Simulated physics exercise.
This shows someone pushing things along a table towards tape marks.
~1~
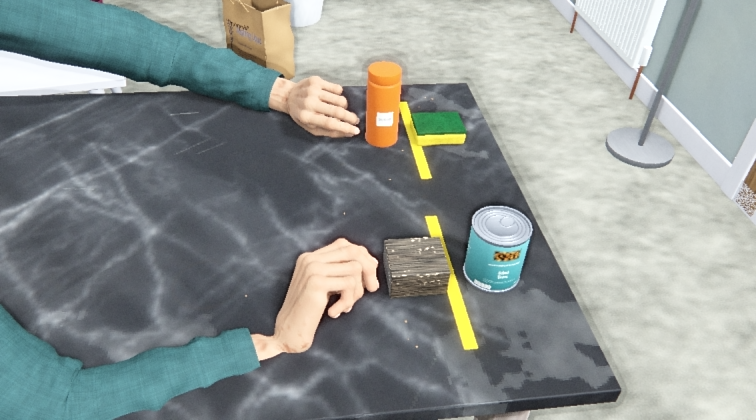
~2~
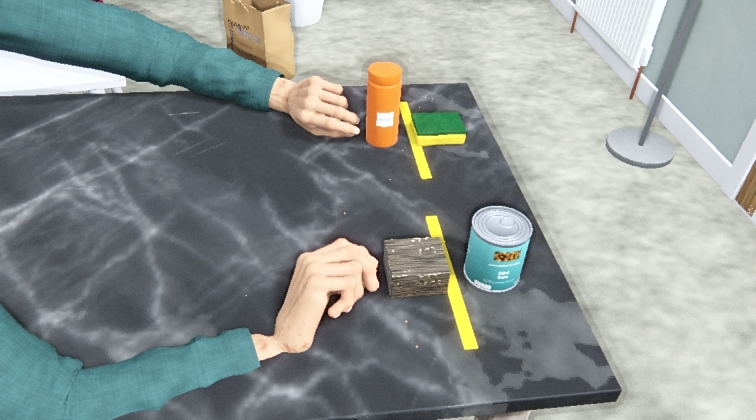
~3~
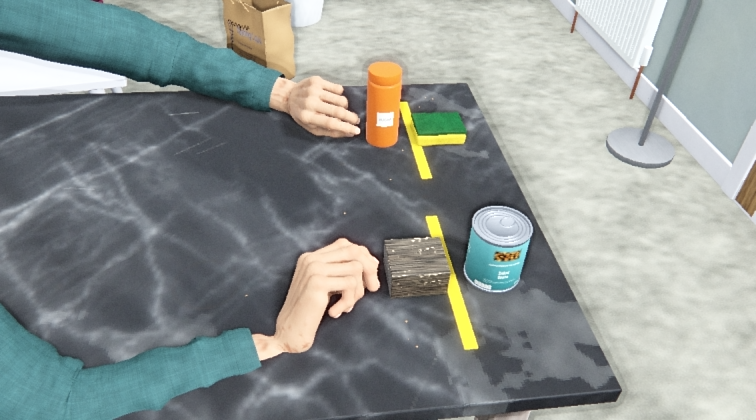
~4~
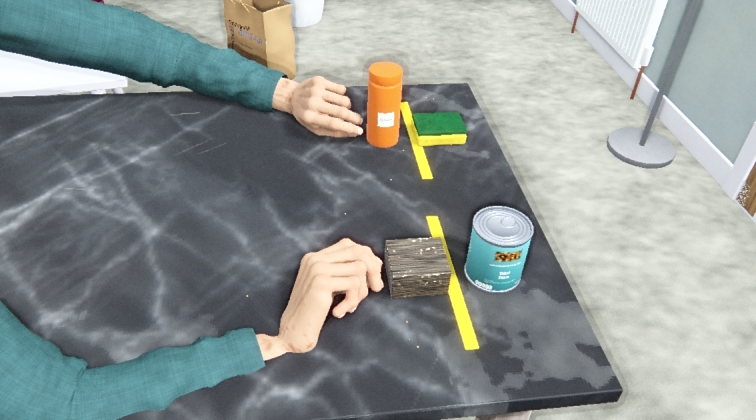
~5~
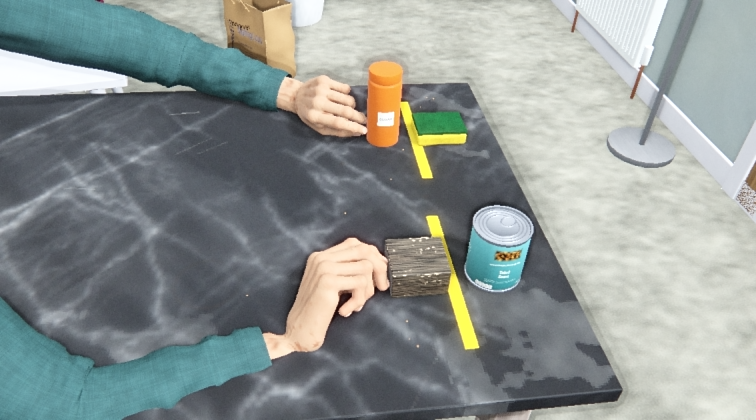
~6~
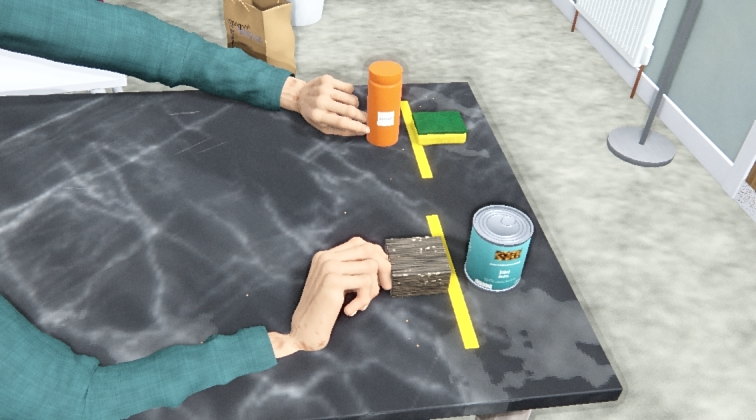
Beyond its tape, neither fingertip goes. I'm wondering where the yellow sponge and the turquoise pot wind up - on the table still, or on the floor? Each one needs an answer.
The yellow sponge is still on the table, the turquoise pot is still on the table.
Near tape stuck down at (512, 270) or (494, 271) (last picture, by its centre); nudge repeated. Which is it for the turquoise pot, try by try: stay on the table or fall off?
For the turquoise pot, try one: It is lost over the side; try two: It is lost over the side.
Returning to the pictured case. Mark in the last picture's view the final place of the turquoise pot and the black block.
The first ends near (543, 246), the second near (485, 262).
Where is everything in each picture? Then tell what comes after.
The first picture shows yellow sponge (438, 129); turquoise pot (497, 249); orange jar (383, 105).
The second picture shows turquoise pot (497, 250); black block (416, 267).
The third picture shows yellow sponge (438, 129); orange jar (384, 105).
The fourth picture shows turquoise pot (498, 250); black block (417, 267).
The fifth picture shows yellow sponge (439, 129); orange jar (384, 105).
The sixth picture shows yellow sponge (439, 128); turquoise pot (498, 249); black block (417, 266).
Then, 0.48 s later than the last frame, yellow sponge shifted a little near (449, 128); turquoise pot moving near (508, 248).
Then, 0.70 s later than the last frame, yellow sponge shifted a little near (460, 127); turquoise pot shifted a little near (524, 247).
Then, 0.86 s later than the last frame, yellow sponge shifted about its own width near (470, 127); turquoise pot shifted about its own width near (536, 246).
When it is over, the yellow sponge remains on top, near (475, 127); the turquoise pot remains on top, near (544, 245).
